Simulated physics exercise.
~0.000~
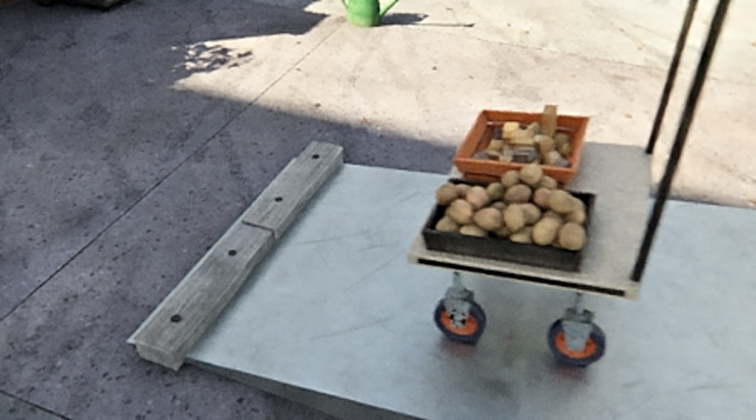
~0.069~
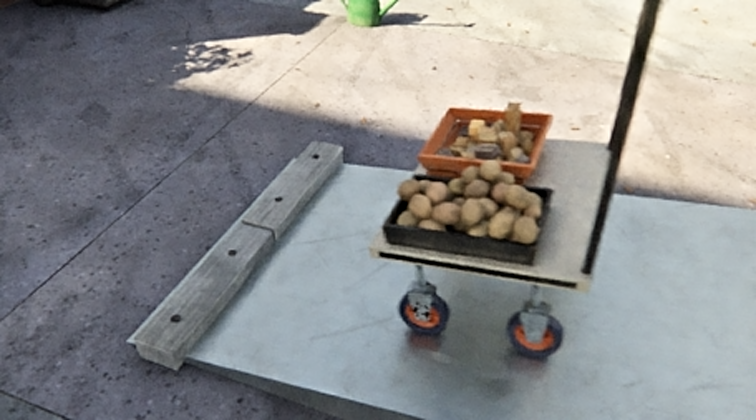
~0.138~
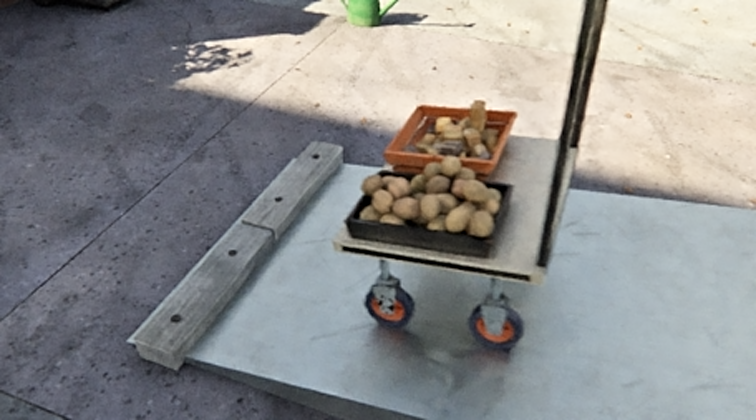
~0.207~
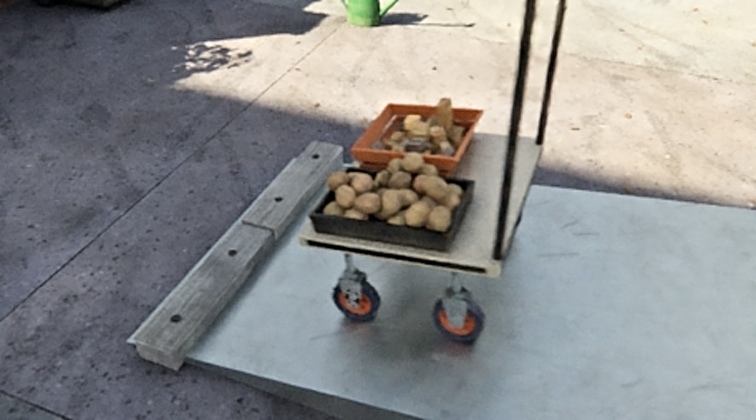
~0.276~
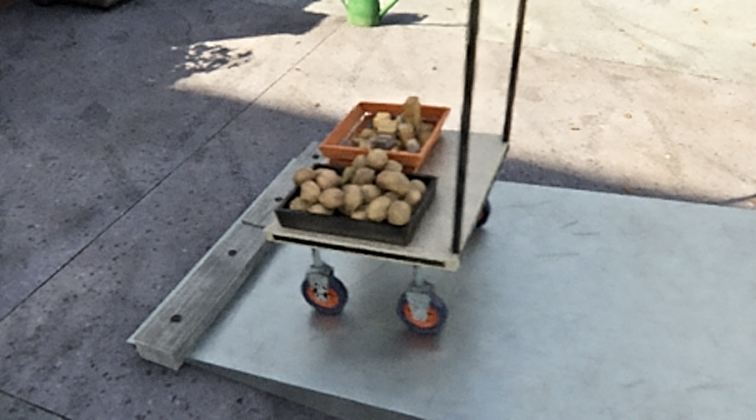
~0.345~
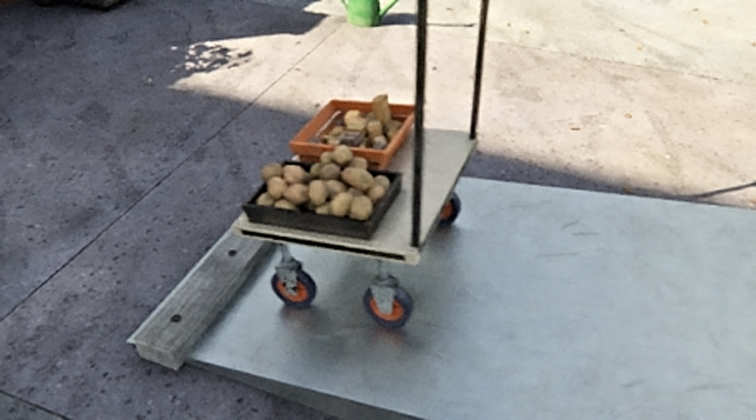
A flatbed trolley carrying a black tote heaped with round, potato-like things and an orange tote of wooden pieces rolled steadily leftward down a smooth grey ramp, drawing closer to the wooden beam.
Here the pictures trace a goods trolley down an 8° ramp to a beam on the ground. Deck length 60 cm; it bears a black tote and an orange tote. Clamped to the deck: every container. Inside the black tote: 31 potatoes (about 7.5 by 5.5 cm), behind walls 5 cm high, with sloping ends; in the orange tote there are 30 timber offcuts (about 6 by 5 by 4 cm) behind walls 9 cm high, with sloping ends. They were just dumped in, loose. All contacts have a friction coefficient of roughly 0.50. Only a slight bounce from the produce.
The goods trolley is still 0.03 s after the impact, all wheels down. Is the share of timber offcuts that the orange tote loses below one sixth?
Watching this, I'd say the loss never reaches a sixth.
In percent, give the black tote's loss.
For the black tote, the loss is 35%.
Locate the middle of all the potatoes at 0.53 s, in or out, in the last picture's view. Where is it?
In the last picture they centre on about (265, 181).
After 0.43 s, contact.
After 0.53 s, black tote 29 in, 2 out and orange tote 30 in, 0 out.
After 0.65 s, black tote 22 in, 9 out and orange tote 29 in, 1 out.
After 0.88 s, black tote 22 in, 9 out and orange tote 29 in, 1 out.
Final count (at 1.38 s), black tote 20 in, 11 out and orange tote 29 in, 1 out. Asked share, 1 of 30, 3 per cent.
